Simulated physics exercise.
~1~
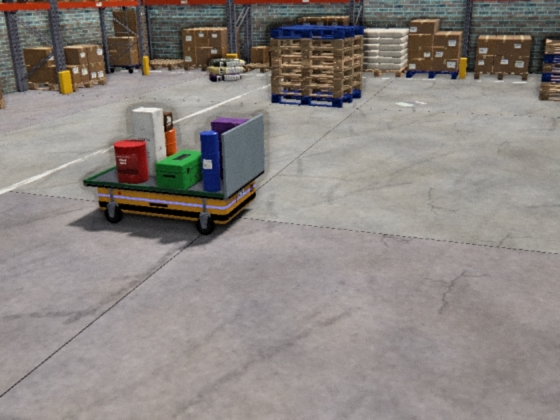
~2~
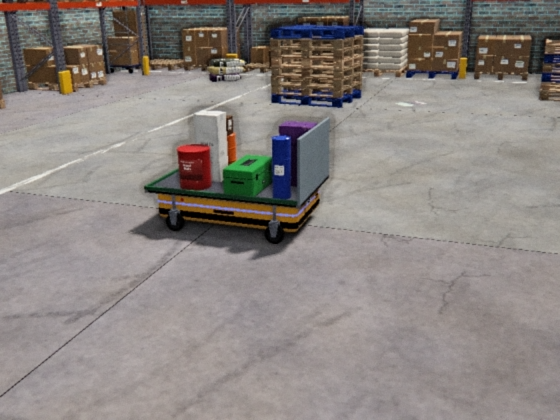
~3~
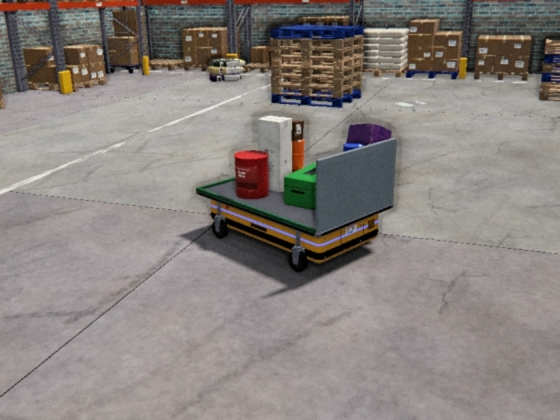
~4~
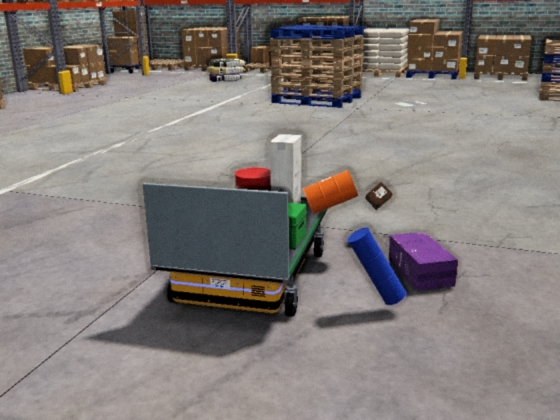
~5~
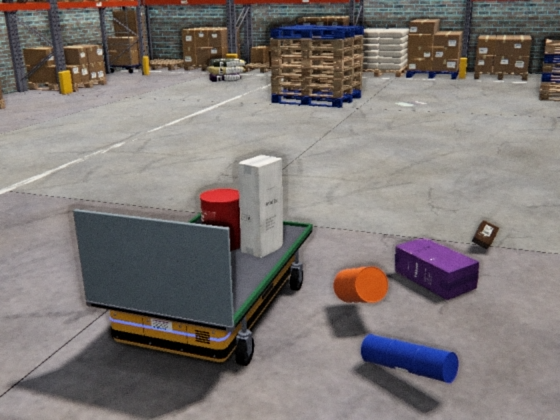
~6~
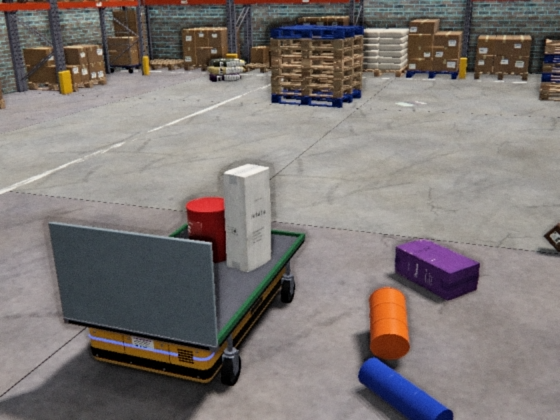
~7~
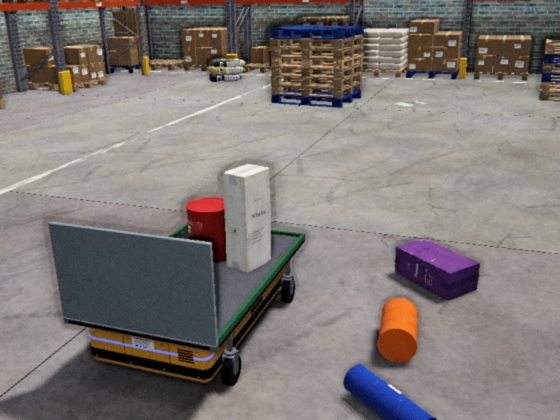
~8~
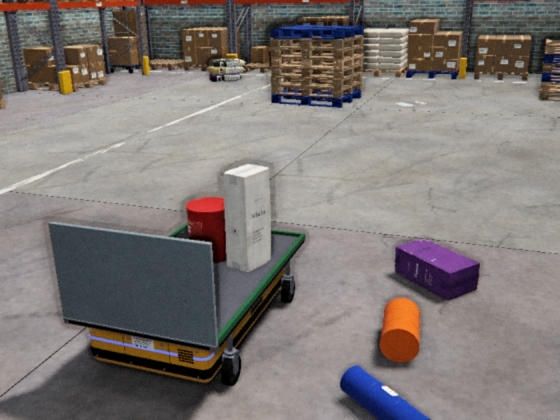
A flat self-driving cart with a grey board at its front rolls rightward across a concrete warehouse floor, seen from a fixed, raised viewpoint, with pallets and boxes behind. It carries a red pail, a white box, a green toolbox, an orange canister, a blue canister, a purple box and a small brown parcel. The cart swings sharply toward the viewer, and the purple box, blue canister and parcel spill off the right side, followed by the orange canister. The parcel tumbles out of view. The cart stops at lower left, red pail and white box still upright, while the purple box and both canisters lie on the floor.
